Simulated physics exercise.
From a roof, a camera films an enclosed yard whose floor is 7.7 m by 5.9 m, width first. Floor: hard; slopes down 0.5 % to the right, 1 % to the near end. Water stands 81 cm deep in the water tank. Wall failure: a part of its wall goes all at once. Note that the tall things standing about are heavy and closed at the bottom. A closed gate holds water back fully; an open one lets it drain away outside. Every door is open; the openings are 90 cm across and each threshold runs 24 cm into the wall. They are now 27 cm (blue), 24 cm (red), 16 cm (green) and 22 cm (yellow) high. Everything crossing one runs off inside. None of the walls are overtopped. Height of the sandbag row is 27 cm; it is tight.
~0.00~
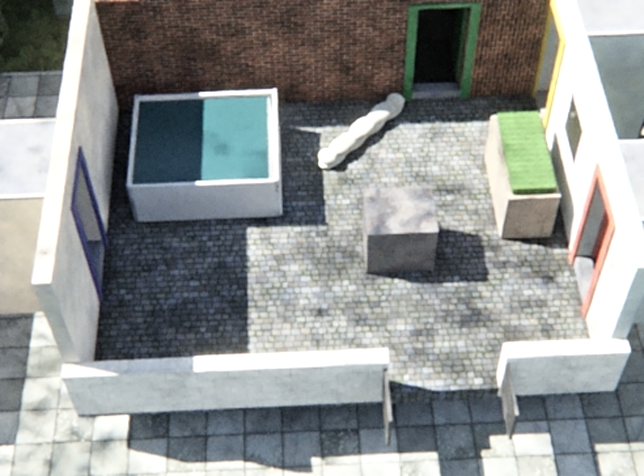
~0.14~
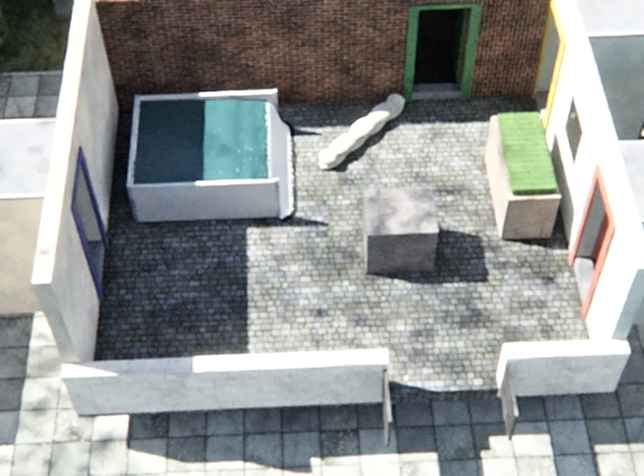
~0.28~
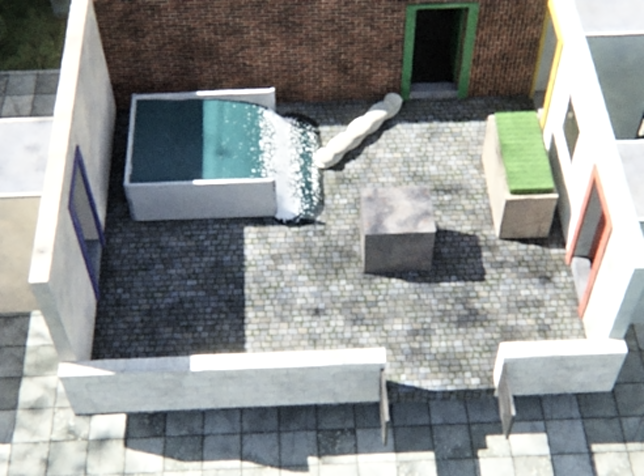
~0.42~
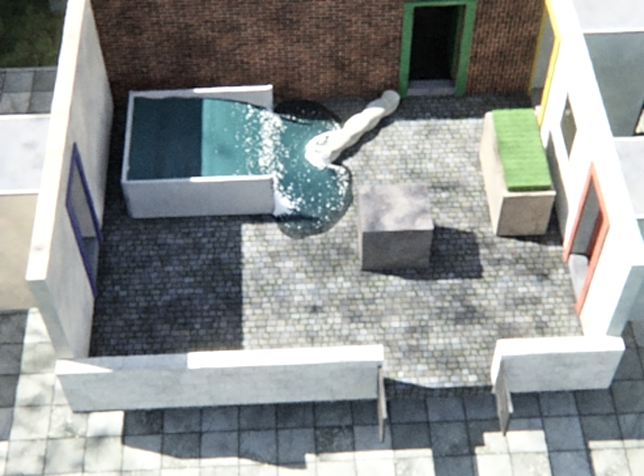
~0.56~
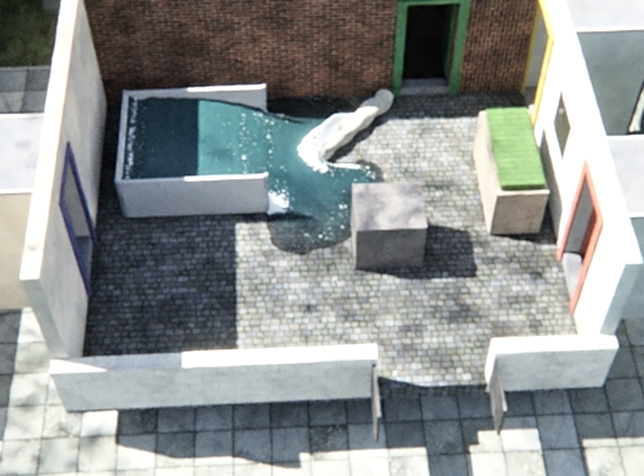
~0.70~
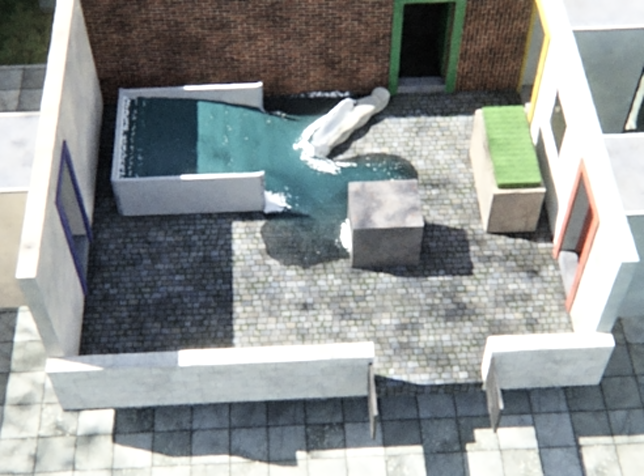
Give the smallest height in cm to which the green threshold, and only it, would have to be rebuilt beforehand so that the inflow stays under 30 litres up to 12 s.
Roughly 11.5 cm.
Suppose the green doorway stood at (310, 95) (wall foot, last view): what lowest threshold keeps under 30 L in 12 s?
Roughly 37 cm.
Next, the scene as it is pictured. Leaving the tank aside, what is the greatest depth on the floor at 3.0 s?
Roughly 40 cm.
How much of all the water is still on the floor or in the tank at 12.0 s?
I'd say near 78 per cent is still there.
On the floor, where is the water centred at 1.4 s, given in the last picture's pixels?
It lies near (262, 164) in the last picture.
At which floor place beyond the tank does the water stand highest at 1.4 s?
Look close to (368, 99).
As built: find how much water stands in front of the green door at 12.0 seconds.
Depth: Near 2.5 cm.
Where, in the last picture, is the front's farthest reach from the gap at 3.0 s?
The farthest wet point is roughly at (574, 363) in the last view.
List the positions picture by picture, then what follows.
The water tank at (205, 140) is whole and still, 81 cm deep; the green door at (439, 58) is dry, in the first frame.
Water pours out at (276, 160) and has run 0.3 m, to (293, 210); about 7 cm deep outside, 81 cm at the back, in the second frame.
The gap is at (273, 159), the front 0.8 m out at (320, 179); the back of the water tank holds 81 cm, in the third frame.
The front is at (348, 175), 1.3 m from the gap at (271, 158); 3.2 m2 of floor is wet, 80 cm left at the back, in the fourth frame.
The gap is at (265, 157), the front 1.9 m out at a hidden place; the back of the water tank holds 72 cm, in the fifth frame.
Water pours out at (261, 156) and has run 2.6 m, to a hidden place; about 9 cm deep outside, 68 cm at the back; 0.9 m in a straight line remain to the green door at (425, 52), in the sixth frame.
After 1.4 s water covers 35 % of the floor, deepest (60 cm) near (368, 99); 8 cm at the green door, 0 litres in over its 16 cm threshold.
After 3.0 s water covers 65 % of the floor, deepest (40 cm) near (368, 99); 5 cm at the green door, 0 litres in over its 16 cm threshold.
After 12.0 s water covers 95 % of the floor, deepest (12 cm) near (79, 365); 3 cm at the green door, 9 litres in over its 16 cm threshold.
At the green door as built, the water arrived by 1.0 s and peaked near 18 cm at 4.2 s.
Run again over the same 12 s with other heights there, 38 litres in over 10.5 cm, 13 litres over 14.5 cm. The limit of 30 litres is kept from about 11.5 cm up.
